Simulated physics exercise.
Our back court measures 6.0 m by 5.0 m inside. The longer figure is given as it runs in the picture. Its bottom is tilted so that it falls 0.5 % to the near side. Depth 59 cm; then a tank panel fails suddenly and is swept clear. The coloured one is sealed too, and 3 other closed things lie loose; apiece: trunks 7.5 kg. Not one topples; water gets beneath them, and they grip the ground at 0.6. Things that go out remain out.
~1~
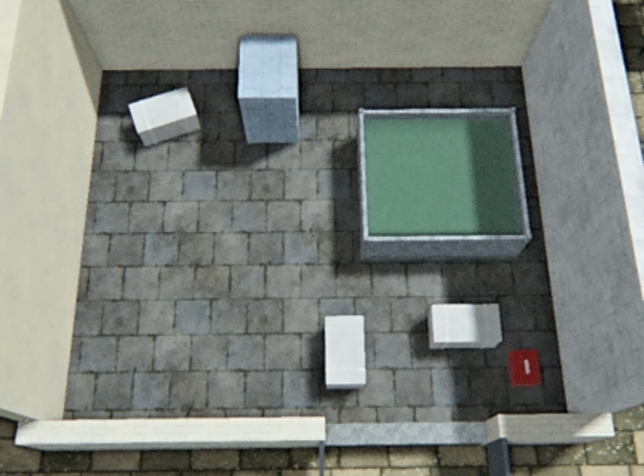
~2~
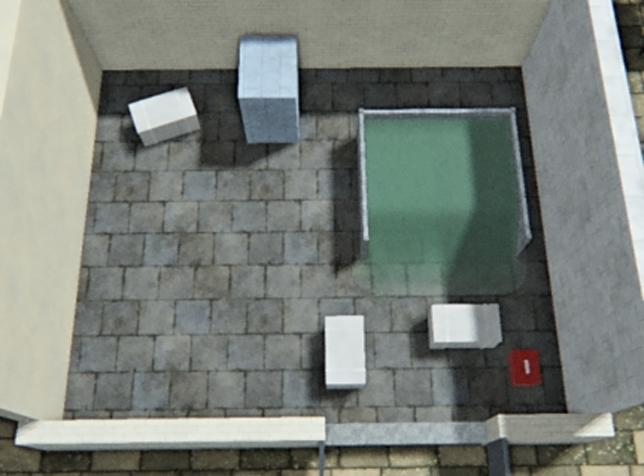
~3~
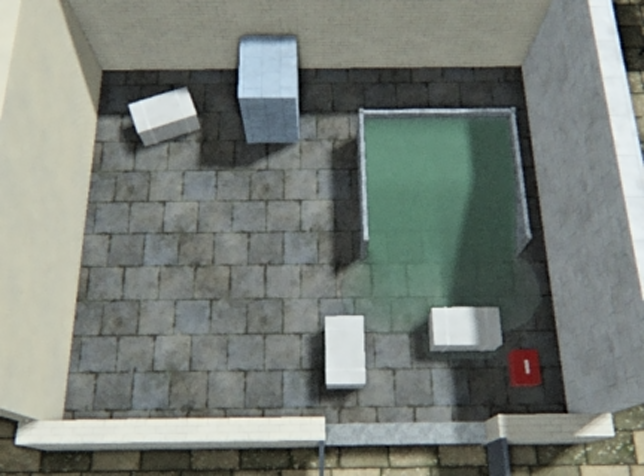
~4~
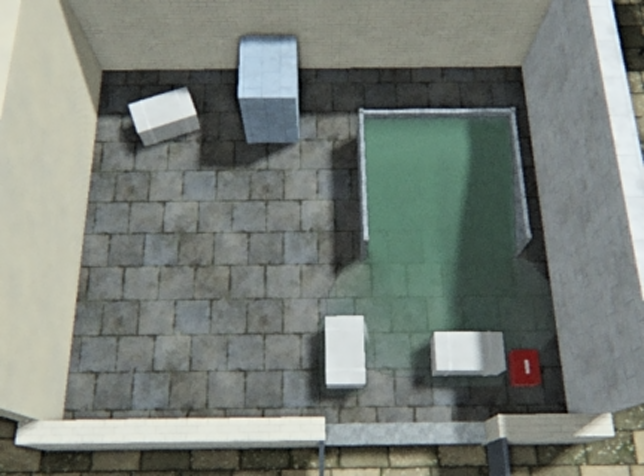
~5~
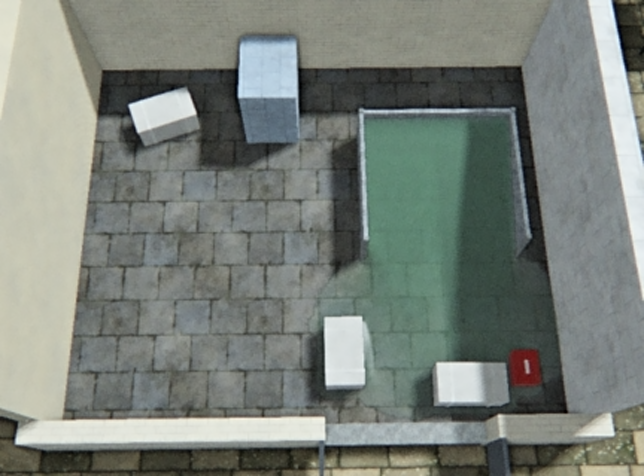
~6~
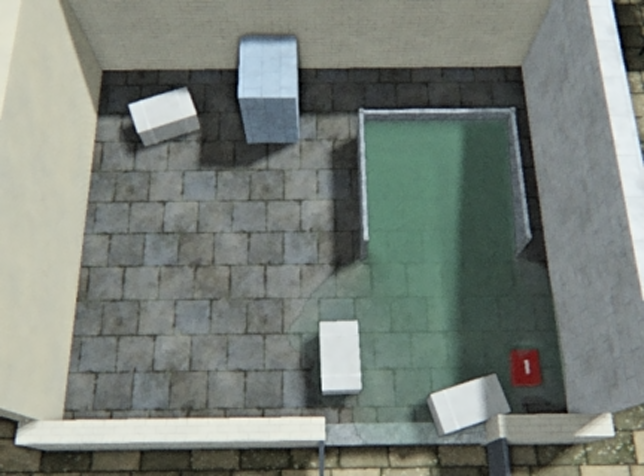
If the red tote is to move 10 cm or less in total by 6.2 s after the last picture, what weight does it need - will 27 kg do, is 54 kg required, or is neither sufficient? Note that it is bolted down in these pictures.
54 kg is required.
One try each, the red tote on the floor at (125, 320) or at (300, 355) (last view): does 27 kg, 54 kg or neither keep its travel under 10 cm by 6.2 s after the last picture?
One by one: Lighter mass suffices; lighter mass suffices.
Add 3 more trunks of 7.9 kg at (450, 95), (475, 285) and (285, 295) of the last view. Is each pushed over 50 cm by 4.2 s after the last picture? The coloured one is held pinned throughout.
Order as listed: Inside the limit, outside the limit, inside the limit.
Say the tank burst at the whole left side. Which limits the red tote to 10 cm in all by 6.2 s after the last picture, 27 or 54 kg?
In that case the lighter mass suffices.
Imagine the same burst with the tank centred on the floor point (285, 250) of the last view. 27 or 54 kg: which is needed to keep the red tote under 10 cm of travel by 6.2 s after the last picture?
Then the lighter mass suffices.
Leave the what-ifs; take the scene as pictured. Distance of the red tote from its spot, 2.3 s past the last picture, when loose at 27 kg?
I'd put it at roughly 80 cm.
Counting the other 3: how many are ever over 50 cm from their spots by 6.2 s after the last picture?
That comes to 2.
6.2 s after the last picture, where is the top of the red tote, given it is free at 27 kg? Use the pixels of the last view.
Near (468, 415).
Then, 0.6 s after the last picture the red tote would be 13 cm from its start with 27 kg and 0 cm from its start with 54 kg; 16 cm of water round it then.
Then, 2.3 s after the last picture the red tote would be 89 cm from its start with 27 kg and 0 cm from its start with 54 kg; 17 cm of water round it then.
Then, 4.2 s after the last picture the red tote would be 92 cm from its start with 27 kg and 0 cm from its start with 54 kg; 8 cm of water round it then.
Then, 6.2 s after the last picture the red tote would be 92 cm from its start with 27 kg and 0 cm from its start with 54 kg; 5 cm of water round it then.
